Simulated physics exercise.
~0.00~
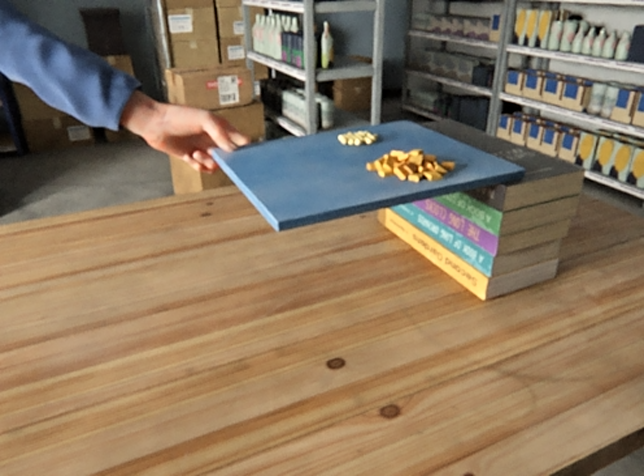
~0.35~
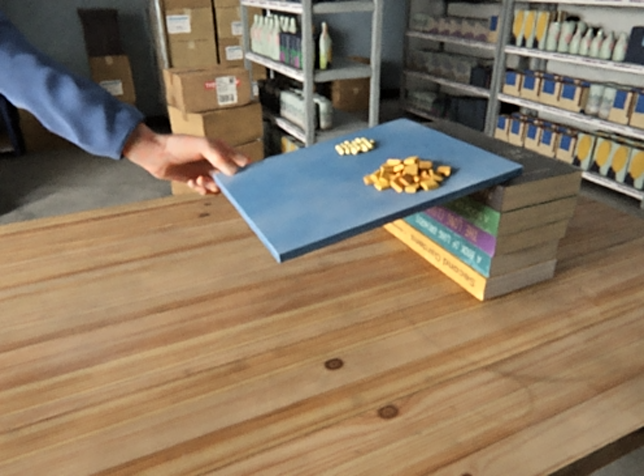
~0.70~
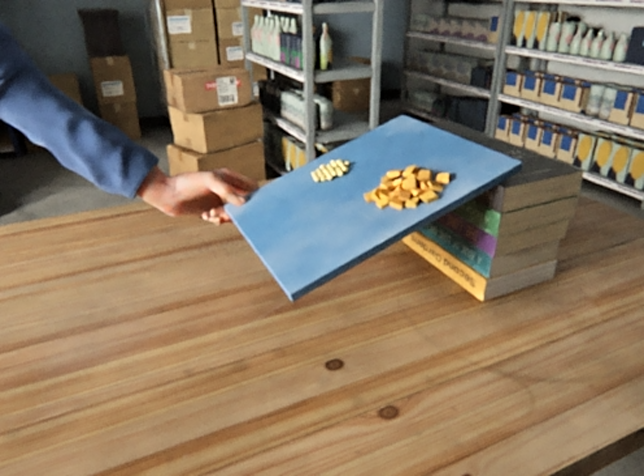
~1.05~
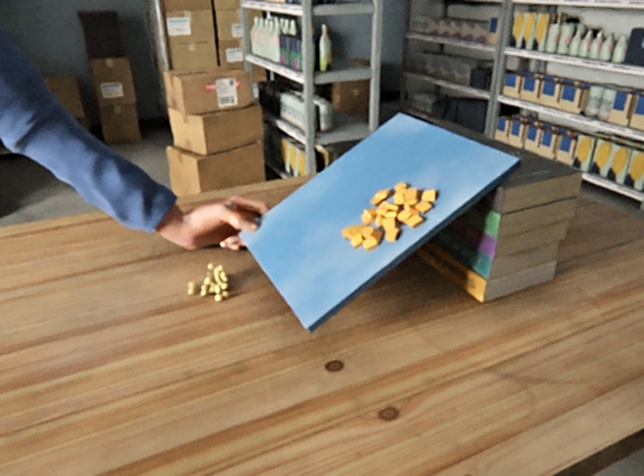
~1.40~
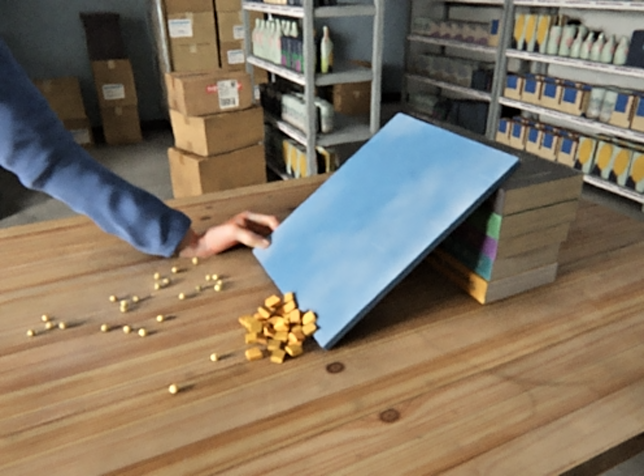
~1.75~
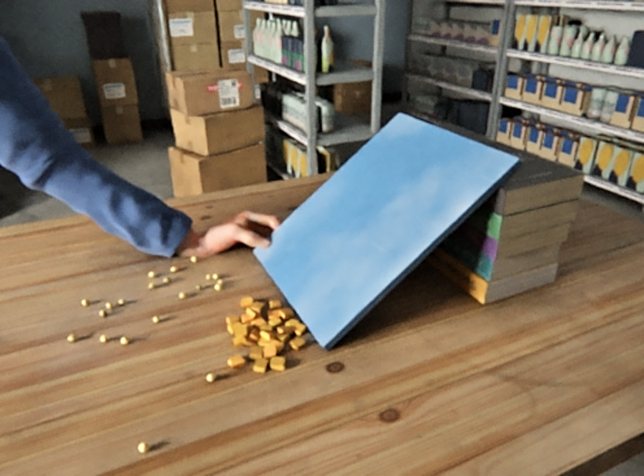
In a storeroom, a hand tilts a blue board until yellow and orange pieces slide off.
